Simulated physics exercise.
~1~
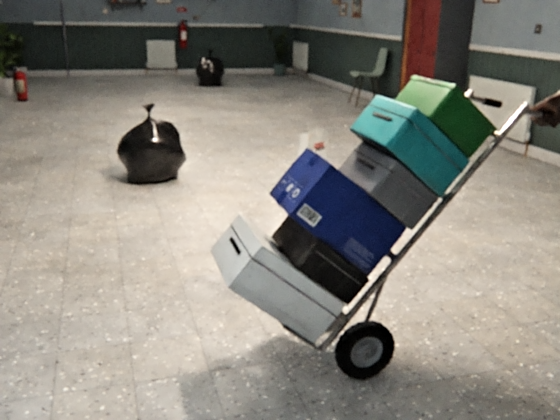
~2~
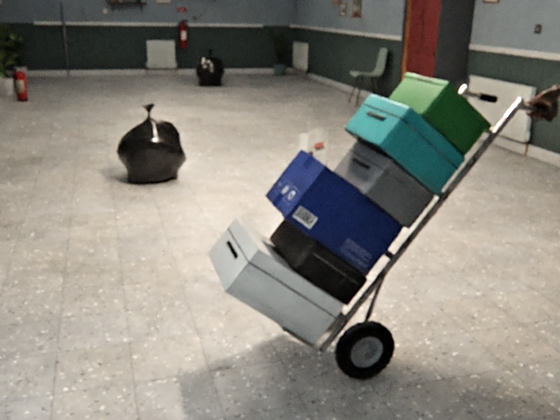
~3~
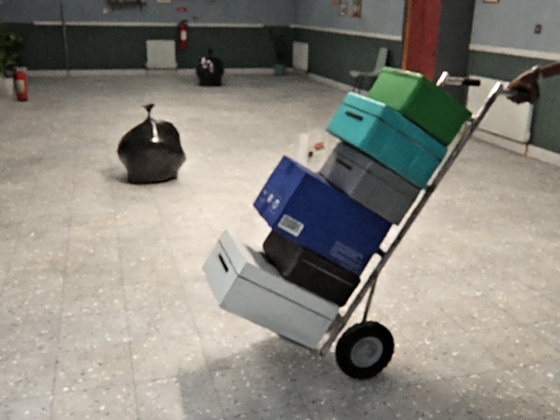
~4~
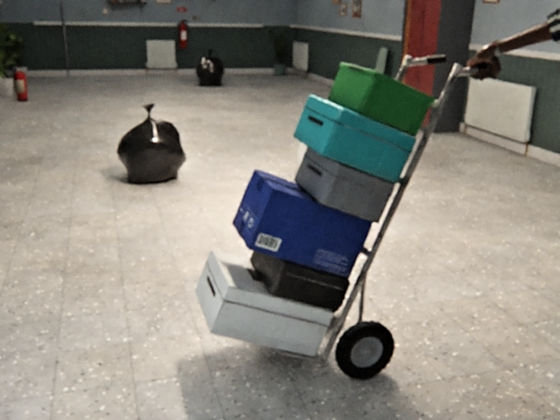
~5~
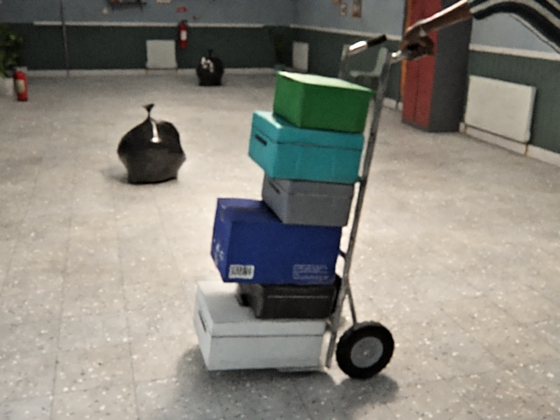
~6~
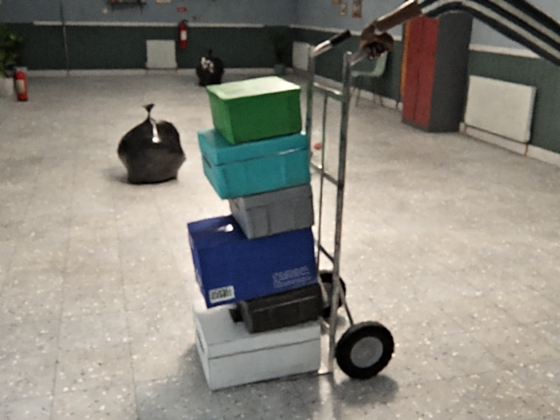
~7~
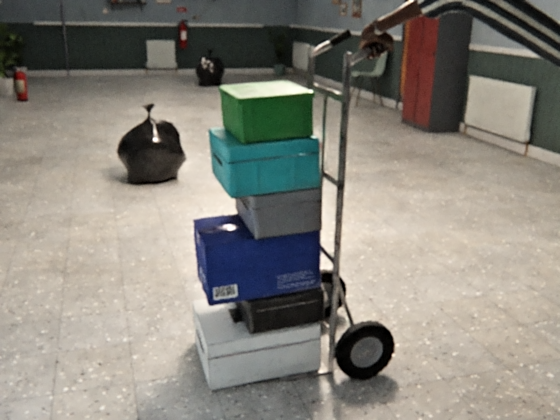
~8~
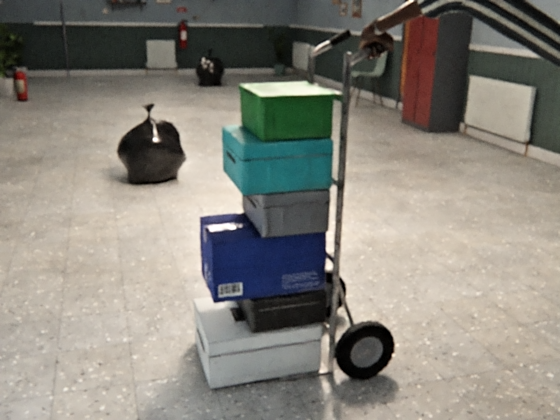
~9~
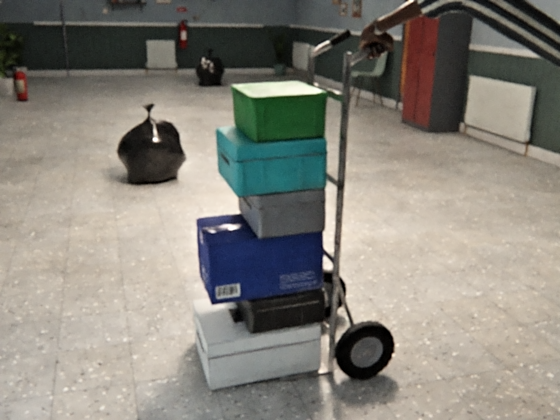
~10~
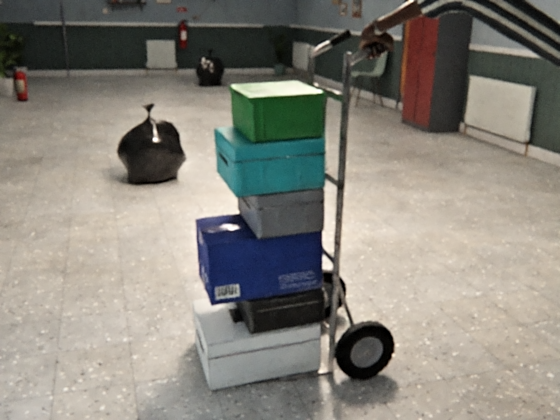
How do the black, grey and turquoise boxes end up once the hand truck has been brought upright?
All three stay standing in the stack. They rock a little as the hand truck comes upright, then settle without tipping over.
